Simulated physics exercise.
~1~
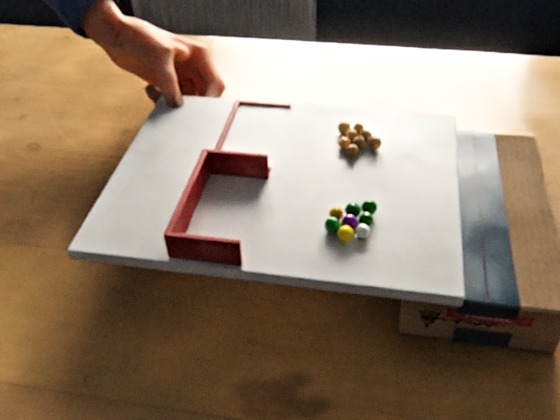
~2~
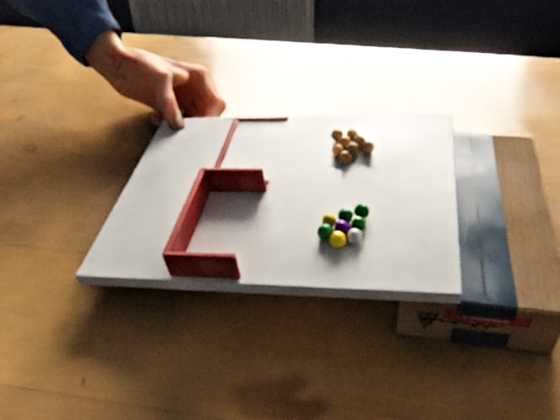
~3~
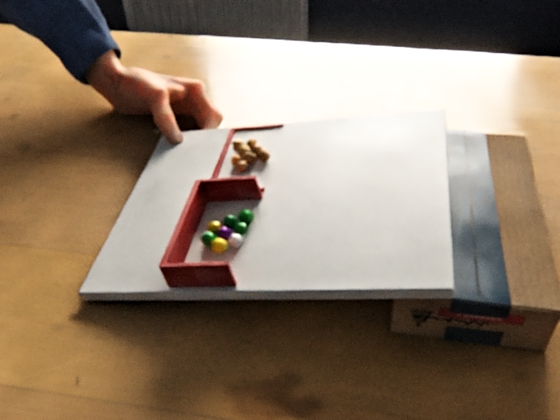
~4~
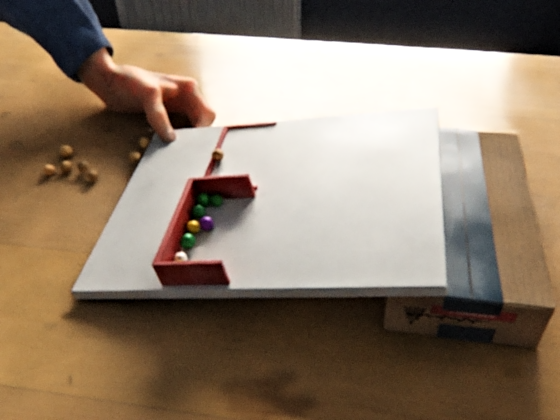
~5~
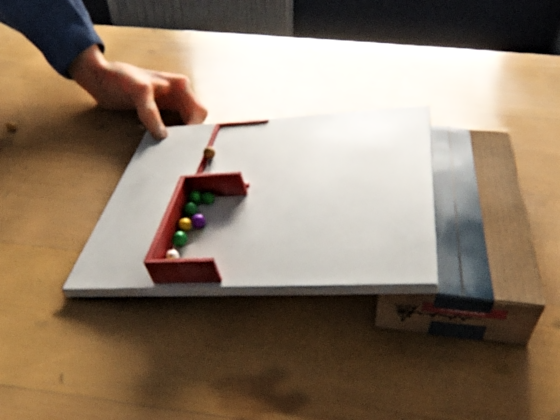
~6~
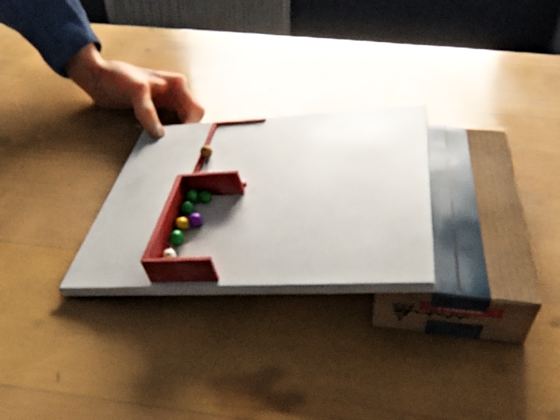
On a wooden table, seen from above and to one side, a white board rests its right end on a cardboard box with a dark band, while a hand in a blue sleeve holds its far left corner. Small tan balls sit toward the far right, and green, yellow, purple and white ones sit nearer, with red bars to their left. The hand lowers the left end, and both groups roll left. The colourful balls gather inside the nearer, bracket-shaped bar. Most tan ones pass the thin farther bar and scatter onto the table, leaving one against it at the end.
